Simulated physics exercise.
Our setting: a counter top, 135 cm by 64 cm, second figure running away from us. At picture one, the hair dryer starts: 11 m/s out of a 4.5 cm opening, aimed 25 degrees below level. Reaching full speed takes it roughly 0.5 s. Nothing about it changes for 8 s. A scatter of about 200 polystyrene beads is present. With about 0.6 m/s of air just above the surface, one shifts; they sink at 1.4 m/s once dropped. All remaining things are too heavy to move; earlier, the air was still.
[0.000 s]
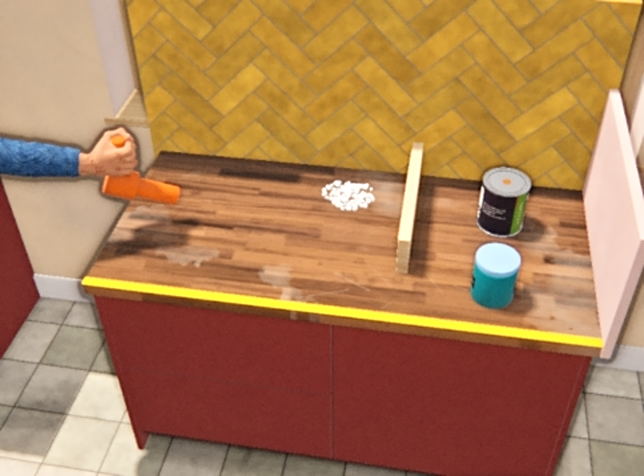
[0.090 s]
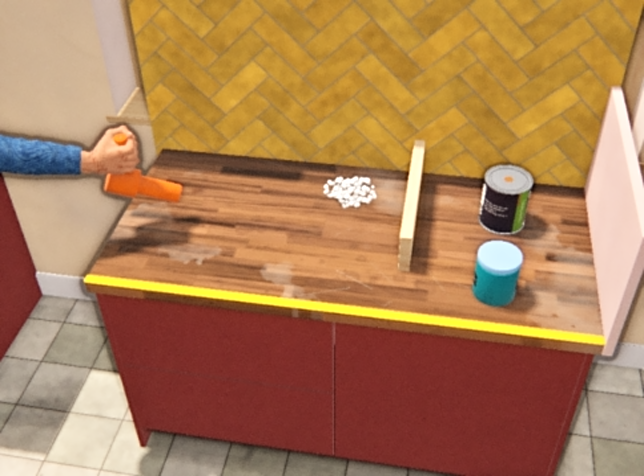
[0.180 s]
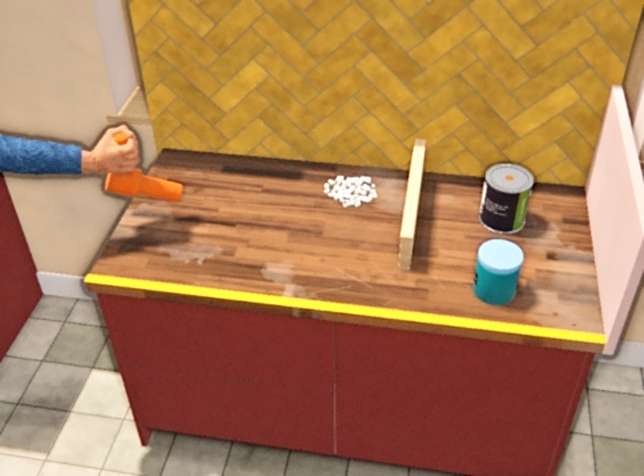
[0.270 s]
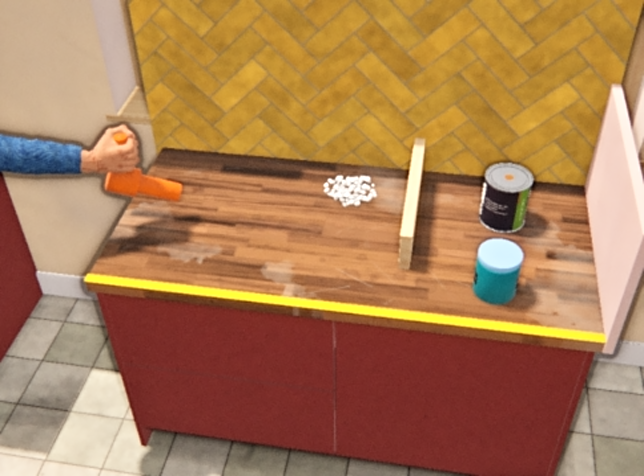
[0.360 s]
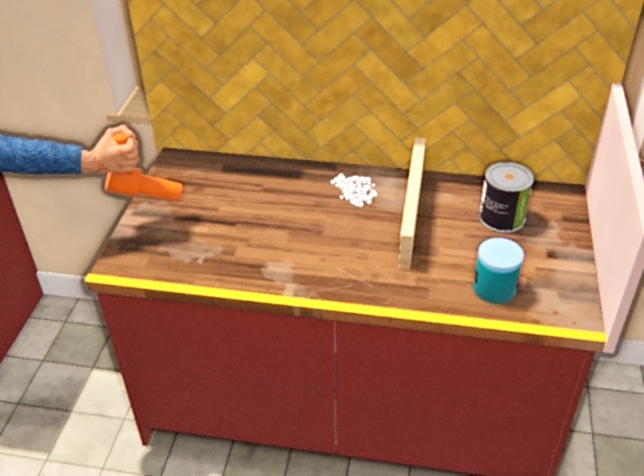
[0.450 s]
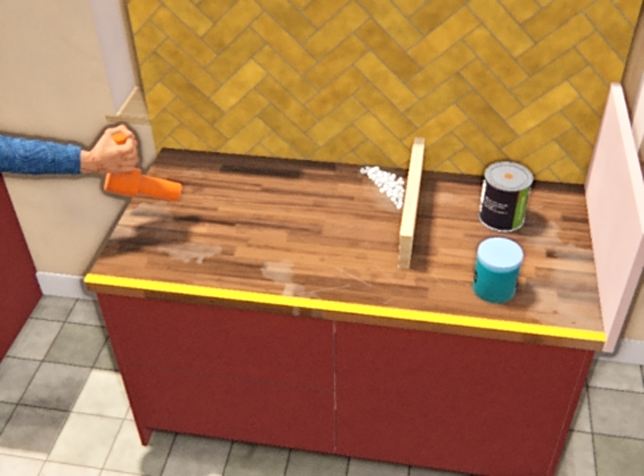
On a counter top, a hand holding an orange hair dryer at left as white polystyrene beads shift right, bunching beside a board.
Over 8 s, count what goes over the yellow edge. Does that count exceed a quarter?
No.
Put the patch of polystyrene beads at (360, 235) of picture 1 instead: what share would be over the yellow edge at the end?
100 per cent.
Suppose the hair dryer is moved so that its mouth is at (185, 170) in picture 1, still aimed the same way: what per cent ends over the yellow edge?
I'd expect close to 90 per cent.
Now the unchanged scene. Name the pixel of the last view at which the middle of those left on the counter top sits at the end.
Their middle sits at about (407, 147) in the last picture.
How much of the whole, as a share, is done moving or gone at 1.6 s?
I reckon around 30 per cent.
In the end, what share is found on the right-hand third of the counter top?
Something close to 0 % ends up there.
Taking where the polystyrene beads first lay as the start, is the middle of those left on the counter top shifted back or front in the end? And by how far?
It has moved to the far side by around 15 cm.
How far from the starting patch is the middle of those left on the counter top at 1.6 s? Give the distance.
Roughly 20 cm.
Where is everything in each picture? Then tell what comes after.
In the first frame, the middle of the polystyrene beads is near (348, 196), none has stirred yet and the mouth of the hair dryer is at (177, 196).
In the second frame, the middle of the polystyrene beads is near (350, 192), none has stirred yet and the yellow edge is centred on (332, 312).
In the third frame, the middle of the polystyrene beads is near (351, 191), none has stirred yet, the top of a board is at (414, 184) and the top of a tin is at (510, 178).
In the fourth frame, the middle of the polystyrene beads is near (350, 191) and none has stirred yet.
In the fifth frame, the middle of the polystyrene beads is near (355, 191), the farthest in sight from the hair dryer is at (373, 186) and about 20 % have left their places.
In the sixth frame, the middle of the polystyrene beads is near (389, 184), the farthest in sight from the hair dryer is at (401, 180) and all have left their places.
After 1.6 s, 0 % are over the yellow edge; the middle of those still in play is near (407, 152); 28 % have settled or left.
After 2.6 s, 0 % are over the yellow edge; the middle of those still in play is near (407, 150); 32 % have settled or left.
After 4.4 s, 0 % are over the yellow edge; the middle of those still in play is near (407, 147); 36 % have settled or left.
After 8.0 s, at the end, 0 % are over the yellow edge; the middle of those still in play is near (407, 147).
